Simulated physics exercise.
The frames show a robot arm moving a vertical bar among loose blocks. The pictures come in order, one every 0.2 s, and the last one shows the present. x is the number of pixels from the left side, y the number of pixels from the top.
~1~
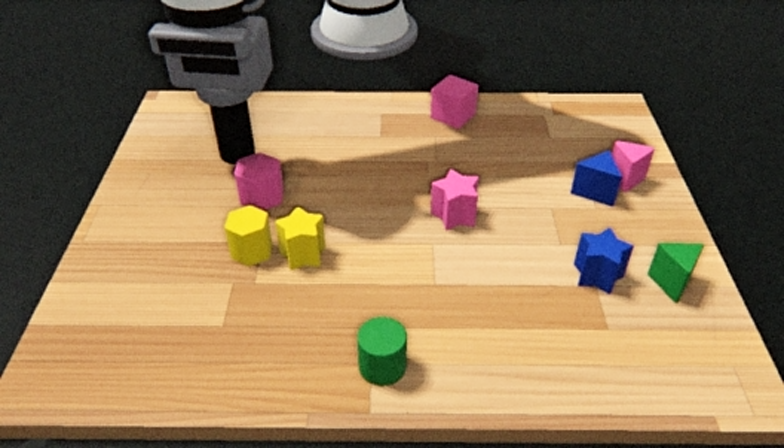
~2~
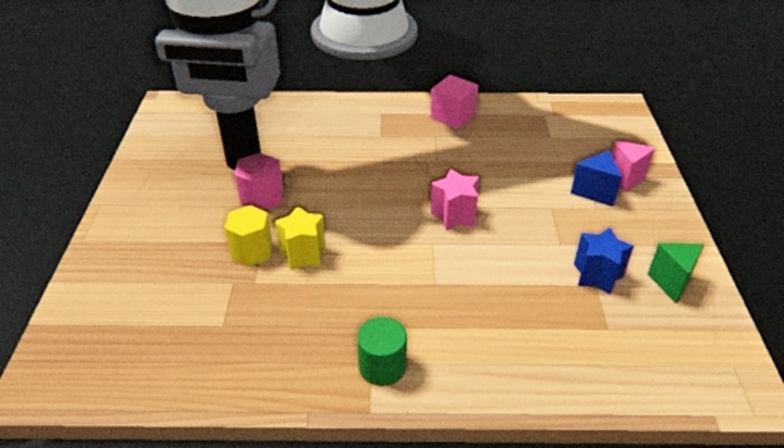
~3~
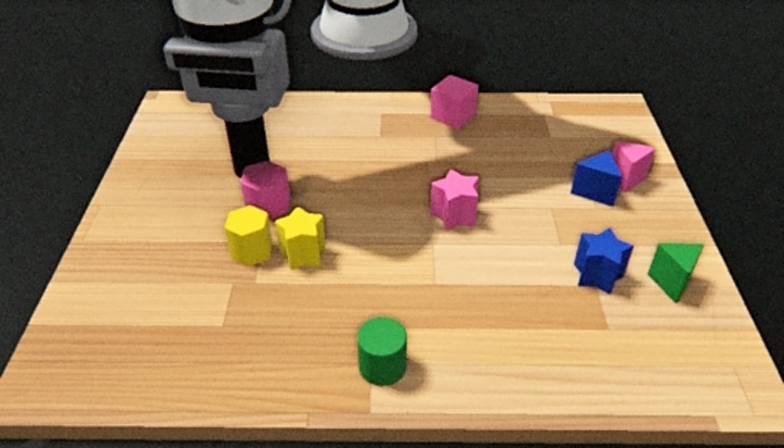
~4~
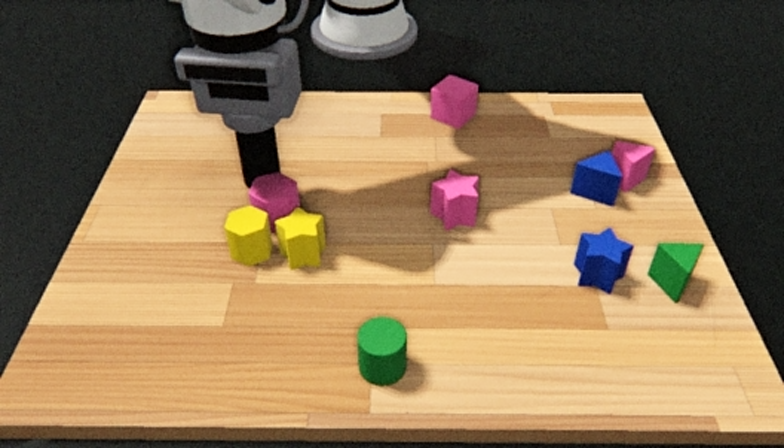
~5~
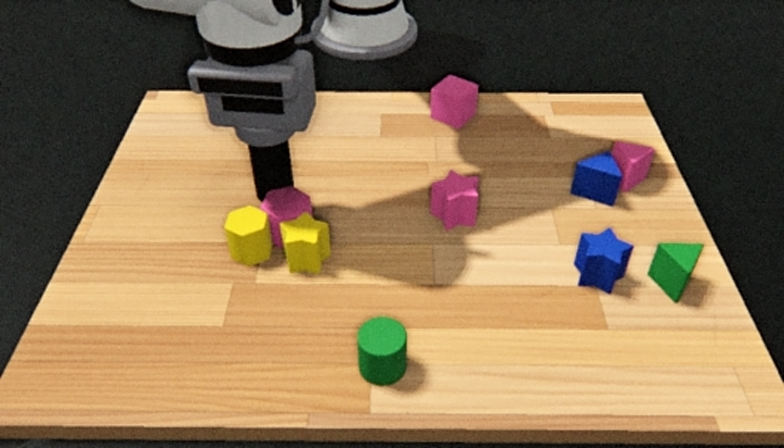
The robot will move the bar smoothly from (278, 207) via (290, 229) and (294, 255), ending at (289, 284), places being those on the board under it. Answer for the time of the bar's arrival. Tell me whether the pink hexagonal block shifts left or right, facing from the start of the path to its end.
Facing from start to end, it shifts left.
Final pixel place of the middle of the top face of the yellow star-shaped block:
Roughly at (358, 292).
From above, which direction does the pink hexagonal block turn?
It makes a counterclockwise turn.
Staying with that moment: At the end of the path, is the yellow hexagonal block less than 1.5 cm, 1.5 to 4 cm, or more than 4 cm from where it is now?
The yellow hexagonal block moves under 1.5 cm.
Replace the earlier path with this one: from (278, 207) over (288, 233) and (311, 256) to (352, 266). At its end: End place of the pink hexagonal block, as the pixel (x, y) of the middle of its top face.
The spot you're after is about (352, 268) in the image.
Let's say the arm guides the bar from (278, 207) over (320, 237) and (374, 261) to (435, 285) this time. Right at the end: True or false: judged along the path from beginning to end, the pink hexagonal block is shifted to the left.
This is false.
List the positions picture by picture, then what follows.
In the first frame, tip of the bar at (238, 155), middles of tops, yellow hexagonal block at (246, 219), pink hexagonal block at (257, 166), yellow star-shaped block at (300, 223).
In the second frame, bar at (244, 162), nothing pushed.
In the third frame, bar at (253, 171), pink hexagonal block at (264, 174).
In the fourth frame, bar at (263, 181), pink hexagonal block at (273, 186).
In the fifth frame, bar at (276, 195), yellow hexagonal block at (246, 219), pink hexagonal block at (286, 201), yellow star-shaped block at (303, 228).
What follows on the original path. One third of the way, bar at (289, 217); pink hexagonal block at (301, 224); yellow star-shaped block at (320, 251).
Two thirds of the way, bar at (293, 243); pink hexagonal block at (311, 251), turned 15° anticlockwise; yellow star-shaped block at (339, 276).
At the end, bar at (287, 271); yellow hexagonal block unmoved; pink hexagonal block at (316, 277), turned 40° anticlockwise; yellow star-shaped block at (358, 292), turned 30° anticlockwise.
